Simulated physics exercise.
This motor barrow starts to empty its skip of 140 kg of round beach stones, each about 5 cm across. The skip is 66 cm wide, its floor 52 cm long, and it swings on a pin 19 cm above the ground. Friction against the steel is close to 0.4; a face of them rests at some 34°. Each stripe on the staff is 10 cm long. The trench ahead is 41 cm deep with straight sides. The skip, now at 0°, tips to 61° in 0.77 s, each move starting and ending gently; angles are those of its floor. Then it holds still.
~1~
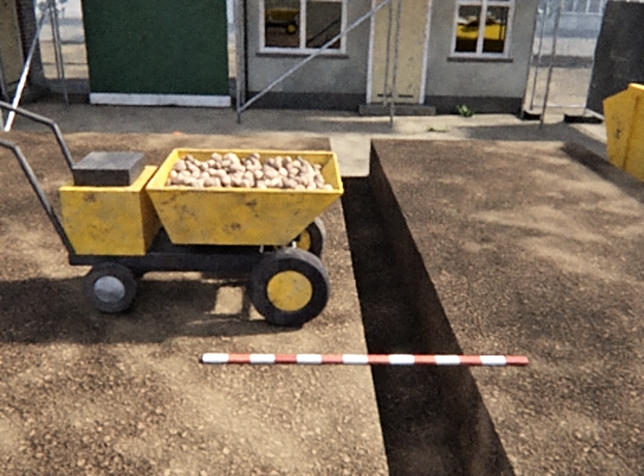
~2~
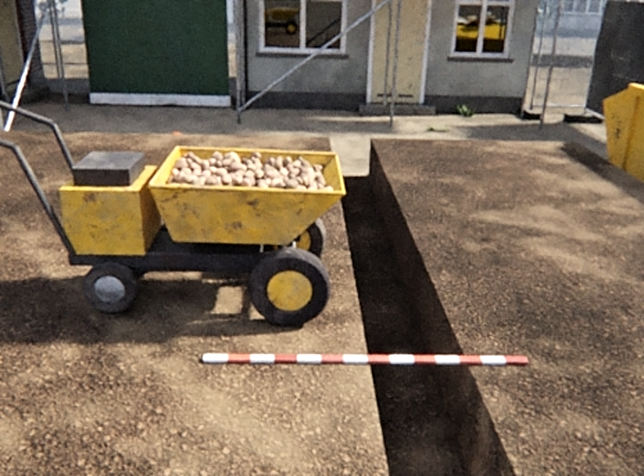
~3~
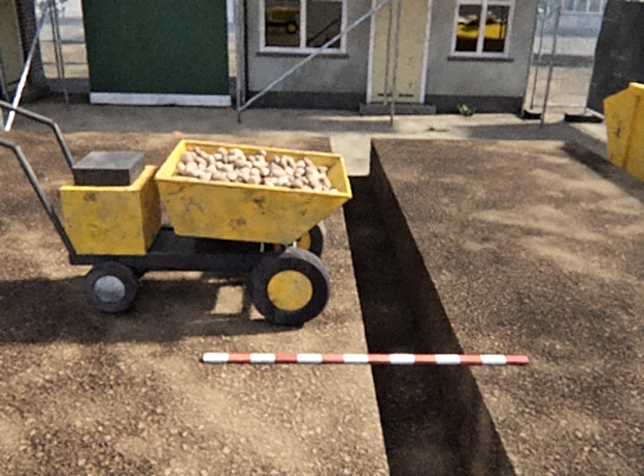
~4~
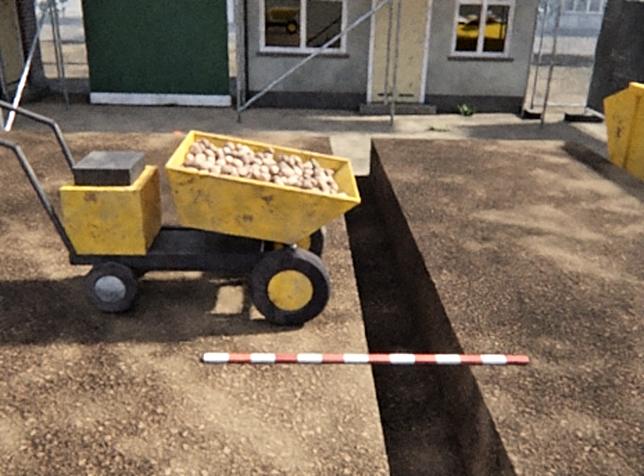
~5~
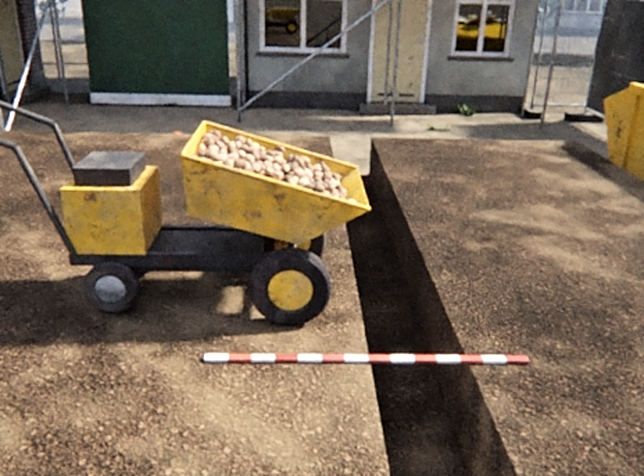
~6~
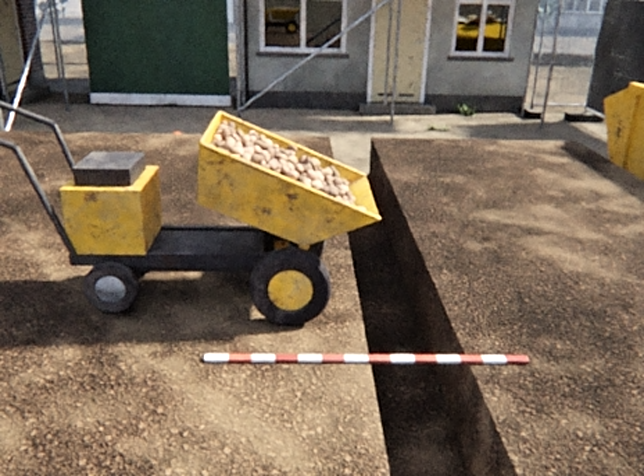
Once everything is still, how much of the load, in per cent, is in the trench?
Roughly 64 per cent ends in the trench.
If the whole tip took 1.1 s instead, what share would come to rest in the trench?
In that case some 70 per cent.
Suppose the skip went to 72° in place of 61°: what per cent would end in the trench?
It would be near 70 per cent.
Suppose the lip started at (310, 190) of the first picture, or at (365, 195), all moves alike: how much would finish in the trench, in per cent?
First some 95, then 45 per cent.
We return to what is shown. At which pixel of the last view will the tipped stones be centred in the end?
Around (422, 346).
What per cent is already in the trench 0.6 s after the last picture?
Some 20 per cent.
Then, 0.3 s after the last picture the floor is at 52°, 100 % in the skip; the foremost stones are at (388, 235).
Then, 0.6 s after the last picture the floor is at 61°, 77 % in the skip, 20 % in the trench, 3 % past the trench; the foremost stones are at (462, 296).
Then, 0.9 s after the last picture the floor is at 61°, 32 % in the skip, 34 % in the trench, 34 % past the trench; the foremost stones are at (583, 309).
Then, 2.9 s after the last picture the floor is at 61°, 0 % in the skip, 64 % in the trench, 36 % past the trench; the foremost stones are past the picture's edge.
